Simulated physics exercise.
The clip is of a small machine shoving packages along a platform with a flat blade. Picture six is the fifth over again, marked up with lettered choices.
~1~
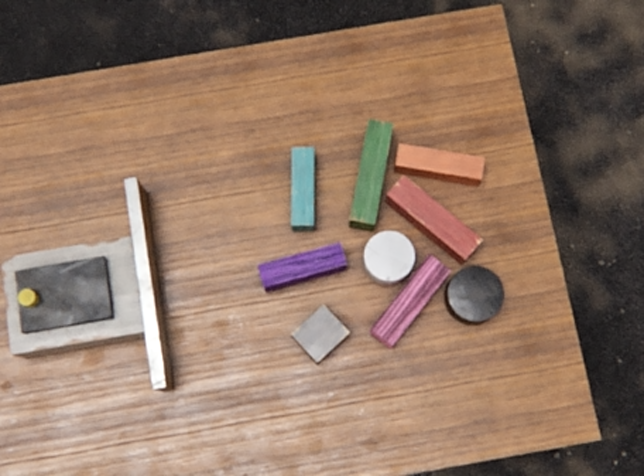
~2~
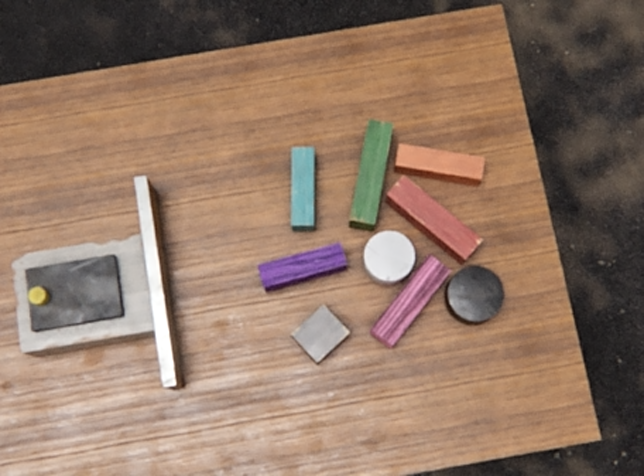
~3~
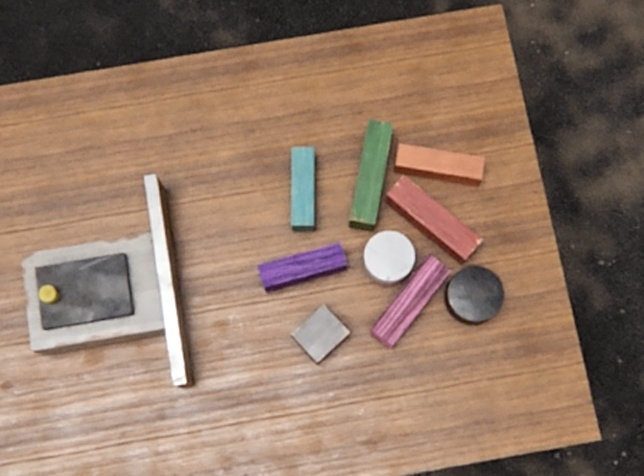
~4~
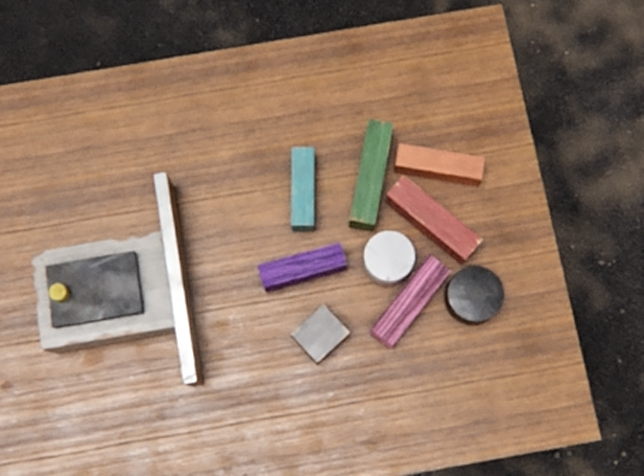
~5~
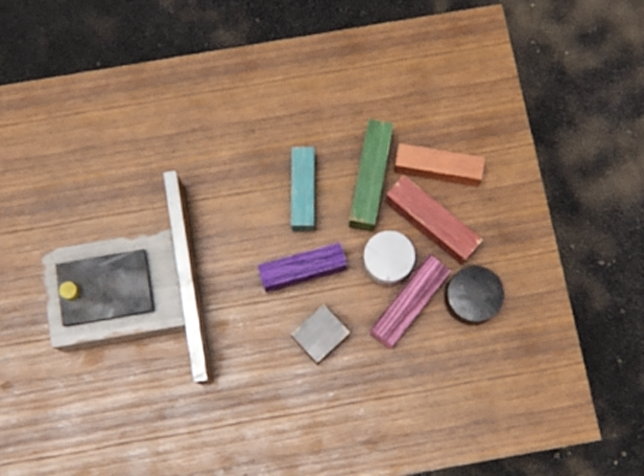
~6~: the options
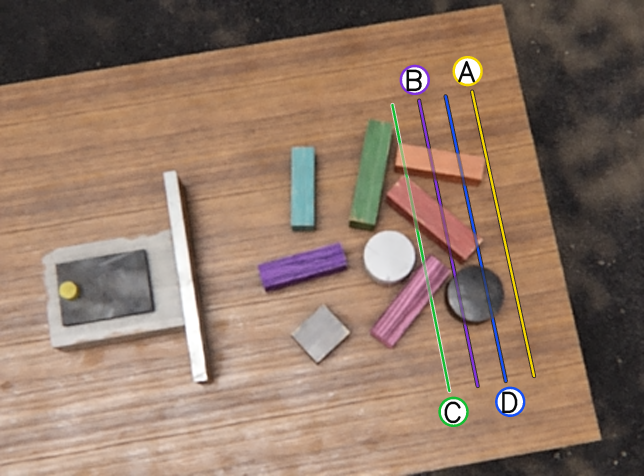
Small machine with a flat upright blade sliding slowly right across a wooden platform, the colored blocks and two discs staying still.
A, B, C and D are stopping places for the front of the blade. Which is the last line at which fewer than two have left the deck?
B.
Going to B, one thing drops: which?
It is the white canister.
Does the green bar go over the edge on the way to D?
By then, no.
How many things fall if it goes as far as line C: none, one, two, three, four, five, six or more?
By then, none.
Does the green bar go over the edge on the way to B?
No.
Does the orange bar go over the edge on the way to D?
Yes.
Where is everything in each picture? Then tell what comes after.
In the first picture, pink stick (410, 302); grey crate (320, 335); orange bar (439, 165).
In the second picture, robot (81, 292); purple stick (303, 267).
In the third picture, robot (91, 290); white canister (388, 259).
In the fourth picture, robot (102, 288); green bar (371, 175).
In the fifth picture, robot (111, 286); pink stick (410, 302); grey crate (320, 335); orange bar (439, 165).
On the marked copy, A at (502, 230); B at (447, 239); C at (420, 244); D at (475, 234).
Following B. Soon after the start, robot (210, 270); grey crate (331, 334); white canister (400, 258).
Later, robot (306, 253); black canister (511, 318); white canister (489, 231).
In the end, robot (376, 241); white canister over the edge; red bar (540, 178); one fallen.
As for the rest, A drops four; C is within the limit but short; D drops three.
